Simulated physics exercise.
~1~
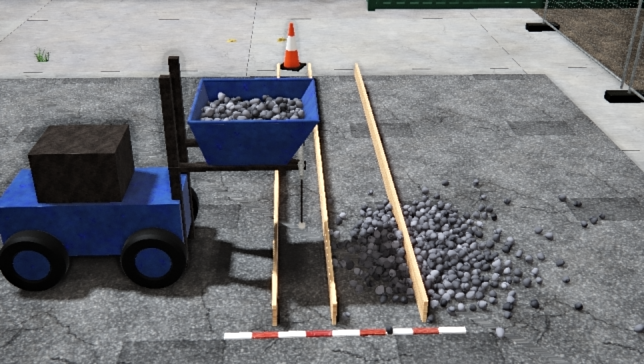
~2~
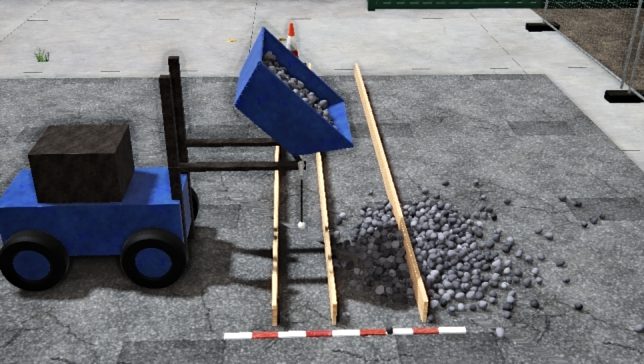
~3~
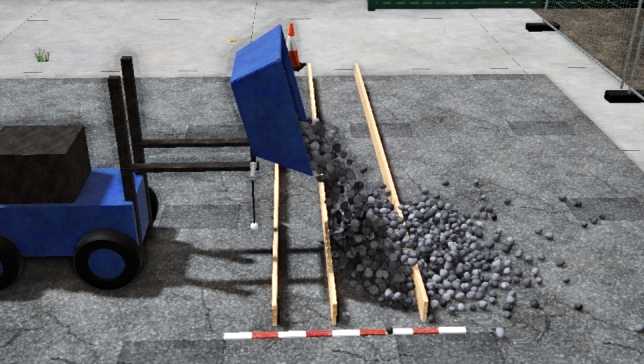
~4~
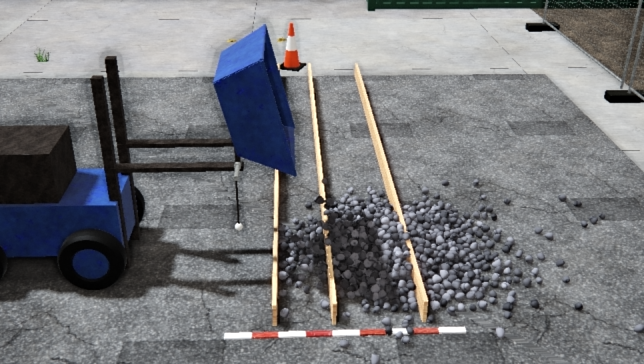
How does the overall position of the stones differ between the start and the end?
At the start many of the stones sit up in the raised skip, with the rest in a pile on the ground. By the end the stones as a whole are lower and further right, with the spilled load lying among the planks and against the earlier pile.
